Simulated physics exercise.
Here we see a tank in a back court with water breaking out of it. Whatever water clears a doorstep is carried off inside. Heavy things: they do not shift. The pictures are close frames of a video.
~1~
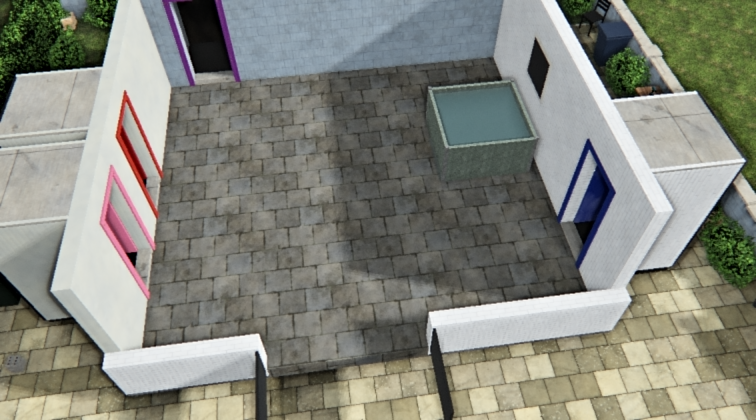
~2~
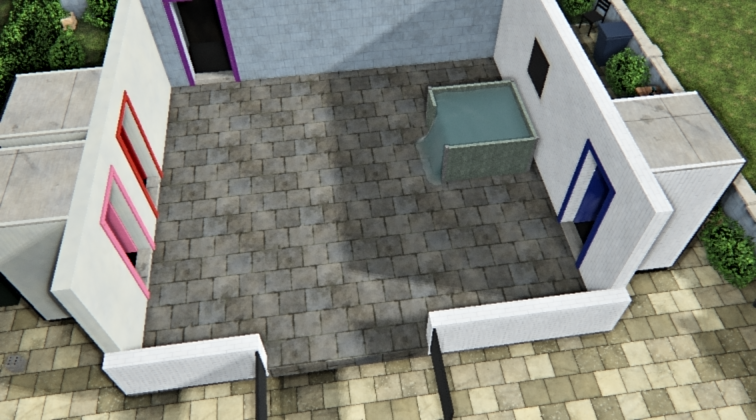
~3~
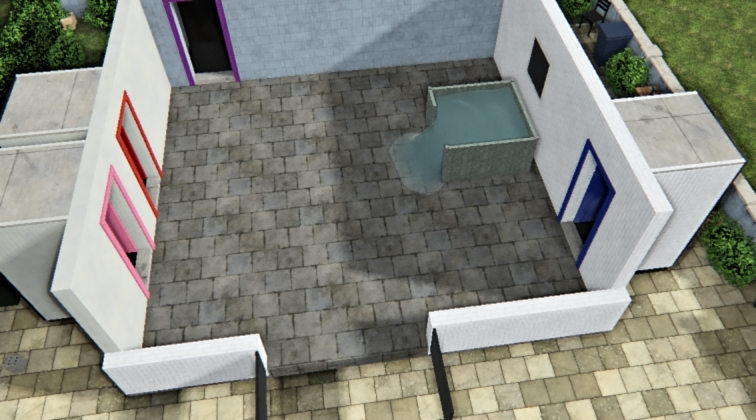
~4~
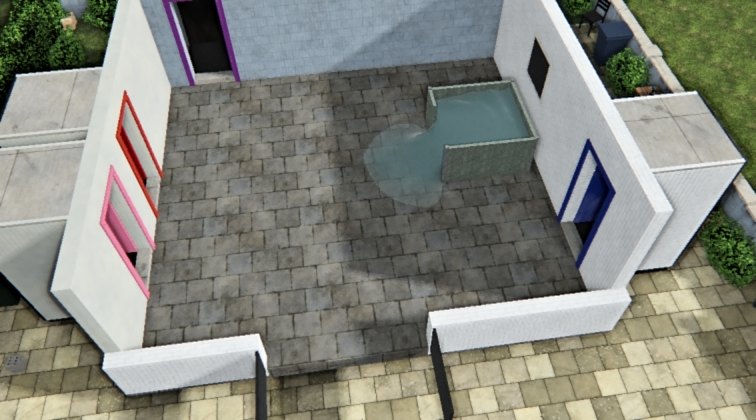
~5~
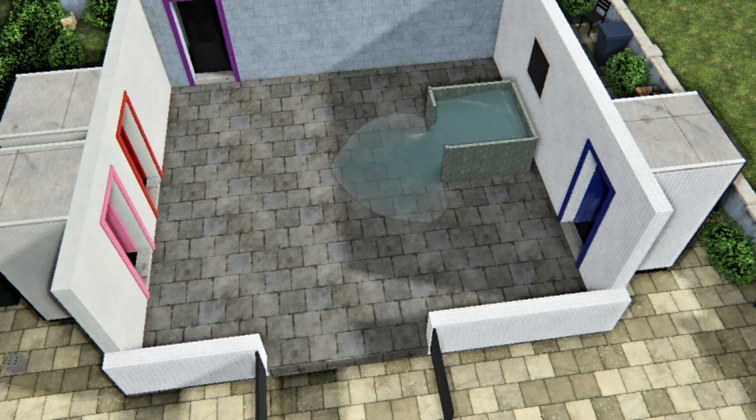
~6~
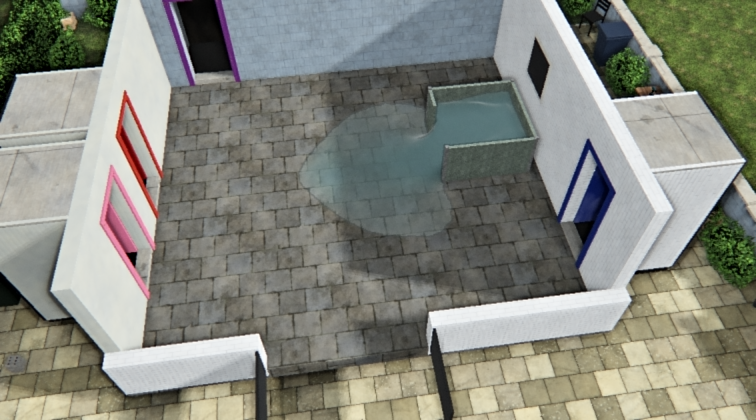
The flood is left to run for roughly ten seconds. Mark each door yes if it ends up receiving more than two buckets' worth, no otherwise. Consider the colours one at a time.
Purple door - no, pink door - yes, red door - yes, blue door - no.
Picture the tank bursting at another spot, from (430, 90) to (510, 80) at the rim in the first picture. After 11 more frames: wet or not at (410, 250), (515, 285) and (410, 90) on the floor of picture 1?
Sequence: Spared / spared / wetted.
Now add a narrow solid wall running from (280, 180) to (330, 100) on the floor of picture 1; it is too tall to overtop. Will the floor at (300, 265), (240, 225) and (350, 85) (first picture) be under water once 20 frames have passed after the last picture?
Results in order: Swamped / swamped / swamped.
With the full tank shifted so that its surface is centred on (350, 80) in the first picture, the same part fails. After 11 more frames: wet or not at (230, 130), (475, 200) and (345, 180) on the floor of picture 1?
Check in sequence: Soaked through, still parched, still parched.
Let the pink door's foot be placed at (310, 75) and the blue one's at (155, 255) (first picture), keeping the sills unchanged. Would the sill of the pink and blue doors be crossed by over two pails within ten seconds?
My reading: The pink door stays within the limit, the blue door exceeds the limit.
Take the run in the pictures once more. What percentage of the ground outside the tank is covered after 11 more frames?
Share estimate: About 60 per cent.
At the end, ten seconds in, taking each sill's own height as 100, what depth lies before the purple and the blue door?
In order: Roughly 10 and 0 in a hundred.
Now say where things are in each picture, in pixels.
In the first frame, the water tank at (481, 116) is whole and still.
In the second frame, water pours out at (440, 147) and has run to (440, 184).
In the third frame, the front is at (410, 187), out from the gap at (440, 149).
In the fourth frame, the front is at (367, 153), out from the gap at (439, 150).
In the fifth frame, the front is at (336, 163), out from the gap at (439, 150).
In the sixth frame, water pours out at (439, 150) and has run to (305, 182).
A moment on, water covers 40 % of the floor; the purple door not reached, the pink door not reached, the red door not reached, the blue door not reached.
Next, water covers 60 % of the floor; the purple door not reached, the pink door under two buckets in, the red door over two buckets in, the blue door not reached.
Then, water covers 65 % of the floor; the purple door wet at the sill, nothing in, the pink door over two buckets in, the red door far over two buckets in, the blue door not reached.
Later, water covers 60 % of the floor; the purple door under two buckets in, the pink door over two buckets in, the red door far over two buckets in, the blue door not reached.
In the end, water covers 85 % of the floor; the purple door under two buckets in, the pink door over two buckets in, the red door far over two buckets in, the blue door not reached.
